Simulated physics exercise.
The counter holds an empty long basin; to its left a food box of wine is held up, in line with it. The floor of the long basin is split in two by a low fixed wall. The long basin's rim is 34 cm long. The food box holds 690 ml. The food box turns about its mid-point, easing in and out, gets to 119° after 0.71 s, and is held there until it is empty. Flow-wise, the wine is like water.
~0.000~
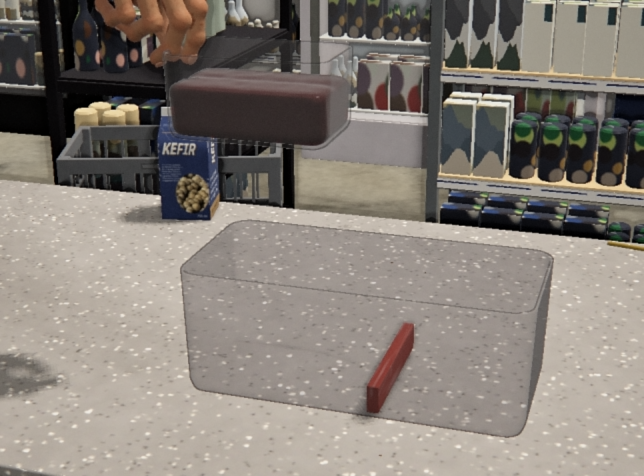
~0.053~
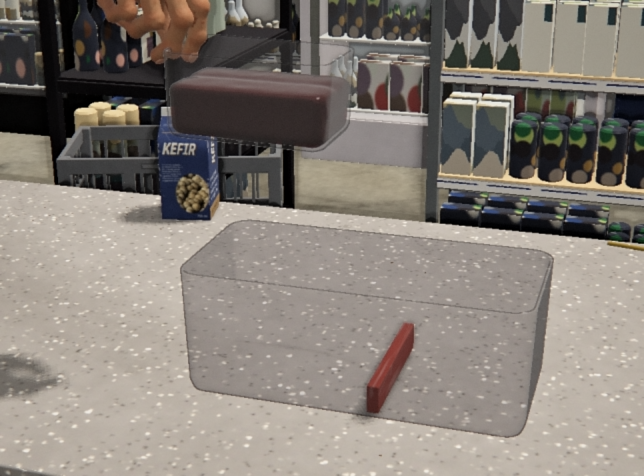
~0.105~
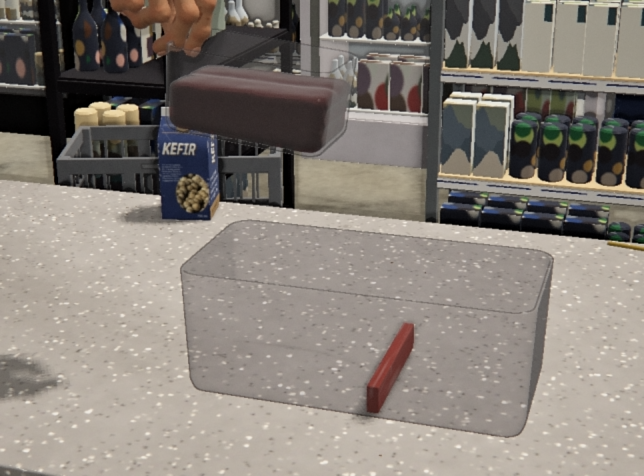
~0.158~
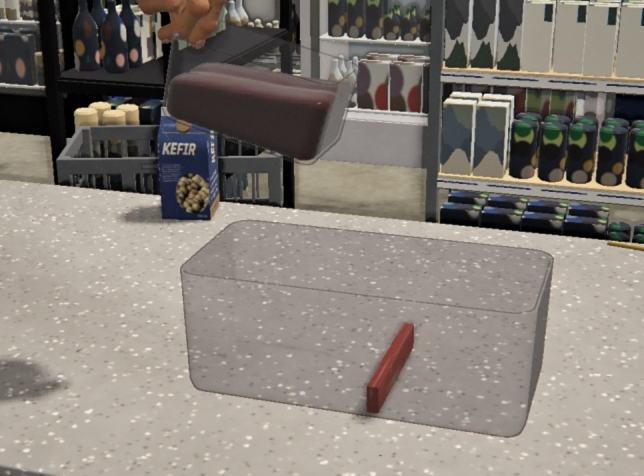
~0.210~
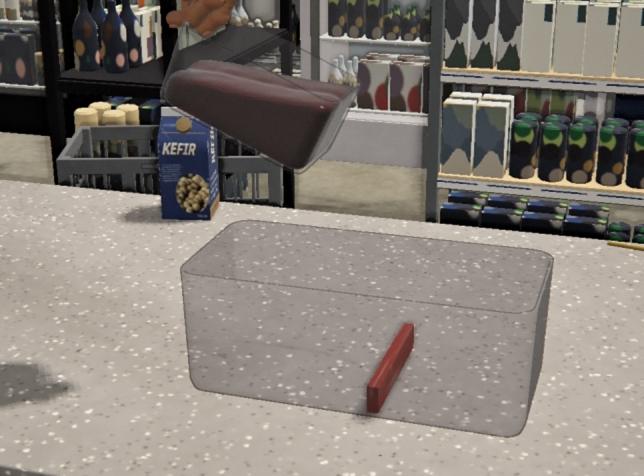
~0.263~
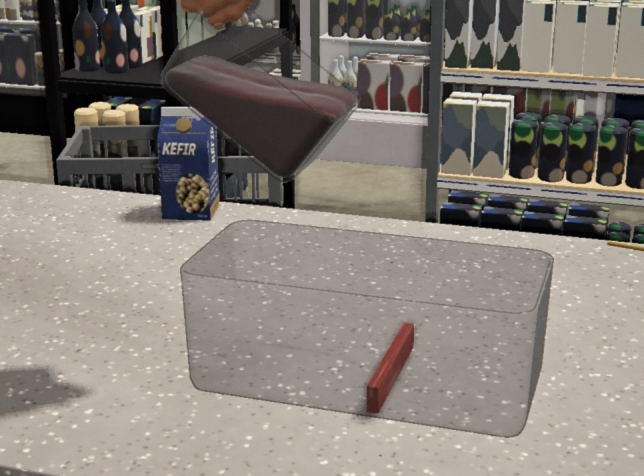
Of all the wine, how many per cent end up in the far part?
Roughly 46 per cent.
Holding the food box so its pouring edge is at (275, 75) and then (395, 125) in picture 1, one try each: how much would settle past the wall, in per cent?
Try 1: Approx. 25 %; try 2: Approx. 60 %.
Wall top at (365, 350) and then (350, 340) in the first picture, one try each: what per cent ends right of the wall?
I'd say 65 percent on the first go, 70 percent on the next.
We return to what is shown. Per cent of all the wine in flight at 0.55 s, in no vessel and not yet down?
Some 44 per cent, I reckon.
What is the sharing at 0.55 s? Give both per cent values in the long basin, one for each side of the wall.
Roughly 12 sits left and 30 sits right.
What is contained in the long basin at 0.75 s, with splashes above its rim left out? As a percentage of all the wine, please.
It works out near 92 per cent.
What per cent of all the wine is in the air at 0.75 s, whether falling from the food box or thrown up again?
I'd put it at about 7 per cent of the liquid.
Then, 0.55 s in, the tilt is 104° and 14 per cent is still to pour, 11 is left of the wall and 30 right of it.
Then, 0.75 s in, the tilt is 119° and 1 per cent is still to pour, 45 is left of the wall and 47 right of it.
Then, 0.97 s in, the tilt is 119° and 0 per cent is still to pour, 51 is left of the wall and 46 right of it.
Then, 1.21 s in, the tilt is 119° and 0 per cent is still to pour, 52 is left of the wall and 46 right of it.
Finally, 52 per cent lies left of the wall, 46 right of it and 2 outside.
